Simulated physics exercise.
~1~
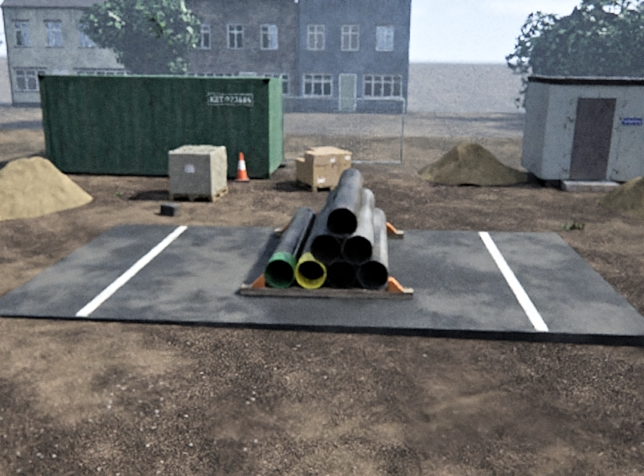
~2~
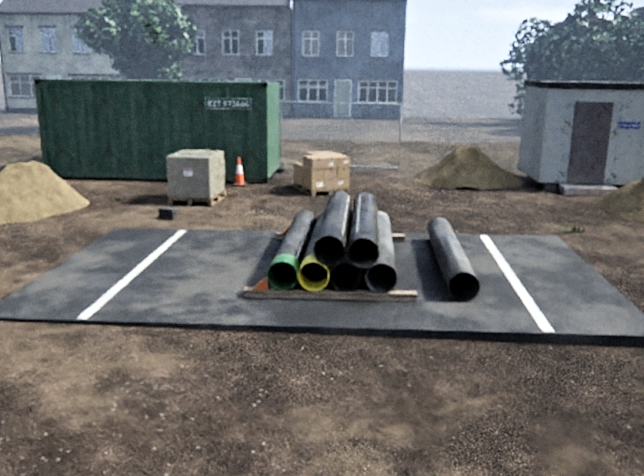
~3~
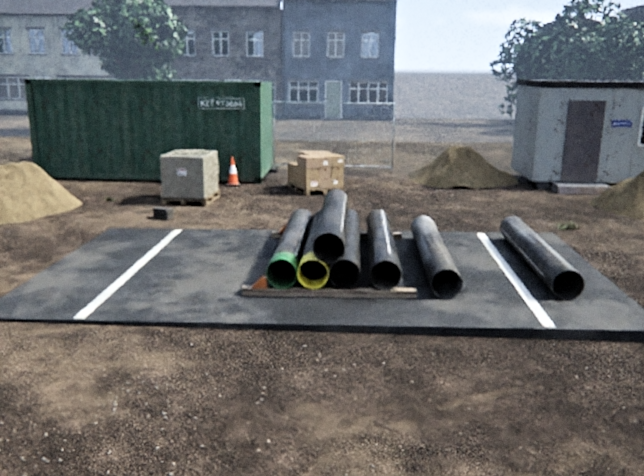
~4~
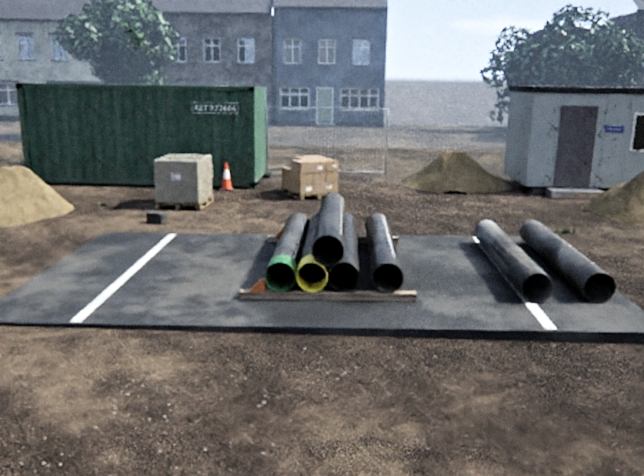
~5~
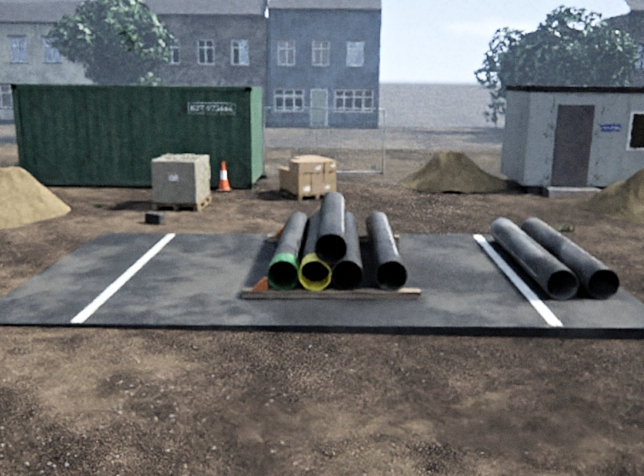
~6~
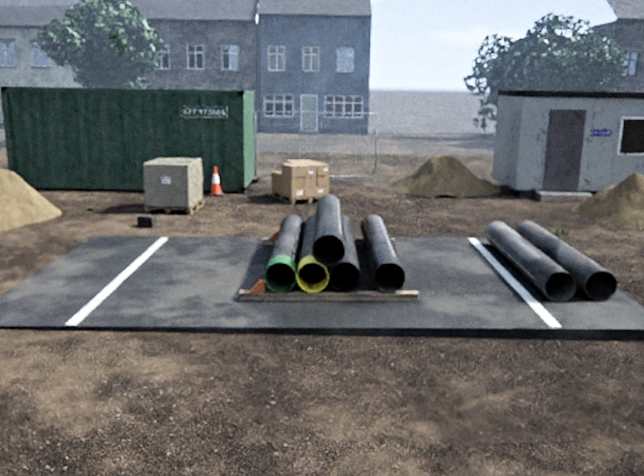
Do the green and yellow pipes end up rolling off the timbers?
No, the green and yellow pipes both stay up on the timbers at the left side of the stack.
